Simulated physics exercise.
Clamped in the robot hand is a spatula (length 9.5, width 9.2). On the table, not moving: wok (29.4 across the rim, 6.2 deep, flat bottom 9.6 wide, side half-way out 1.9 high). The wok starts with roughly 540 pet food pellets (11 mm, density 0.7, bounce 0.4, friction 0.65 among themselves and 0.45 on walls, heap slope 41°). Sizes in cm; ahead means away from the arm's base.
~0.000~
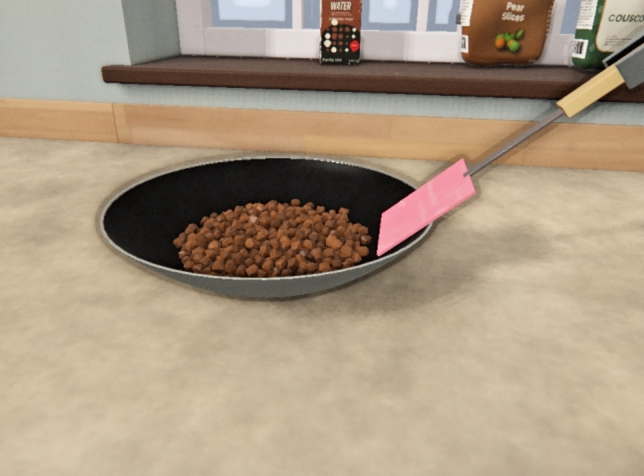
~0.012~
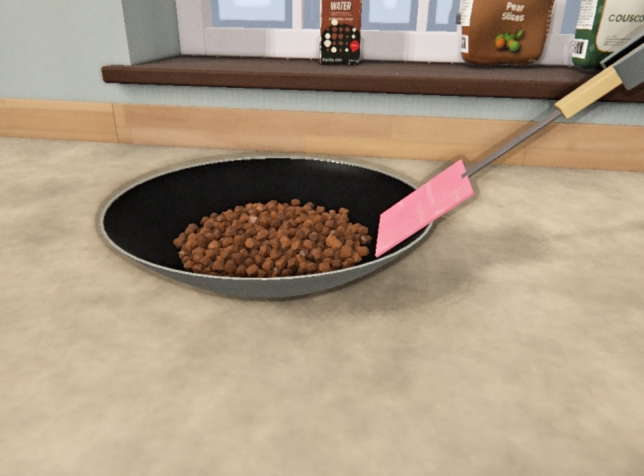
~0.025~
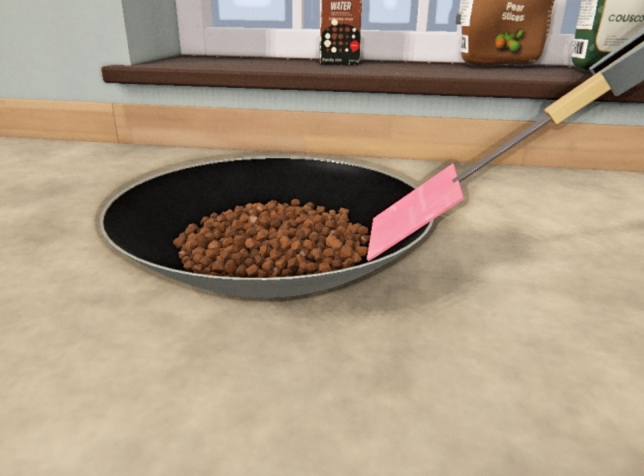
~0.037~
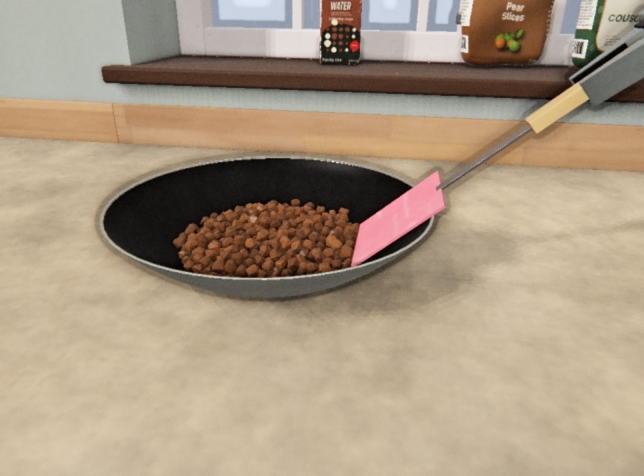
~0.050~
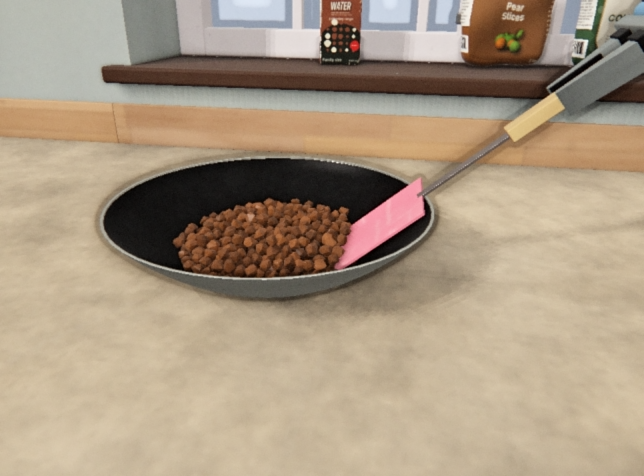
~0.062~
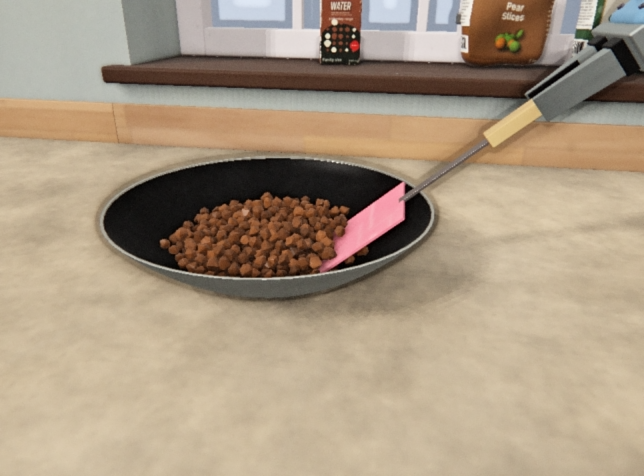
A pink spatula clamped in a robot hand starts at the right side of a dark wok on the table, then slides left and down into the heap of brown pet food pellets, pushing some of them slightly leftward.
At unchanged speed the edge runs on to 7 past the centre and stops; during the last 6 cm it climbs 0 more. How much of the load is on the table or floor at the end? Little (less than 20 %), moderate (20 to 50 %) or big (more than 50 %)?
On the table or floor the share is moderate, 20 to 50 %.
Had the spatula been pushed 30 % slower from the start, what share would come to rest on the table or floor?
In that case some 20 per cent.
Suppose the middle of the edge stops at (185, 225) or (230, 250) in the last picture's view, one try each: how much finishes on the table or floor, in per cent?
Some 50 and 10 per cent.
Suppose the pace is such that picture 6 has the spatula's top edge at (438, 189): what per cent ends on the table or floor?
About 15 per cent.
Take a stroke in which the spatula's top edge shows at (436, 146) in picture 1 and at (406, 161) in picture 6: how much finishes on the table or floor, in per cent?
Some 15 per cent.
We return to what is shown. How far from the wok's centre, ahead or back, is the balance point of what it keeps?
About 6.0 cm ahead.
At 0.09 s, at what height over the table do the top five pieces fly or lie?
About 6 cm.
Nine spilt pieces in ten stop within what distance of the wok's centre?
About 35 cm.
By 0.09 s, sloping 41°, highest piece 6 above the table; 540 in the wok.
By 0.12 s, sloping 41°, highest piece 10 above the table; 537 in the wok, 3 on the blade or in flight.
By 0.34 s, sloping 41°, highest piece 10 above the table; 374 in the wok, 72 on the table or floor, 94 on the blade or in flight.
By 1.39 s, sloping 41°, highest piece 7 above the table; 370 in the wok, 170 on the table or floor.
Final count, 370 in the wok, 170 on the table or floor. That is 31 % on the table or floor.
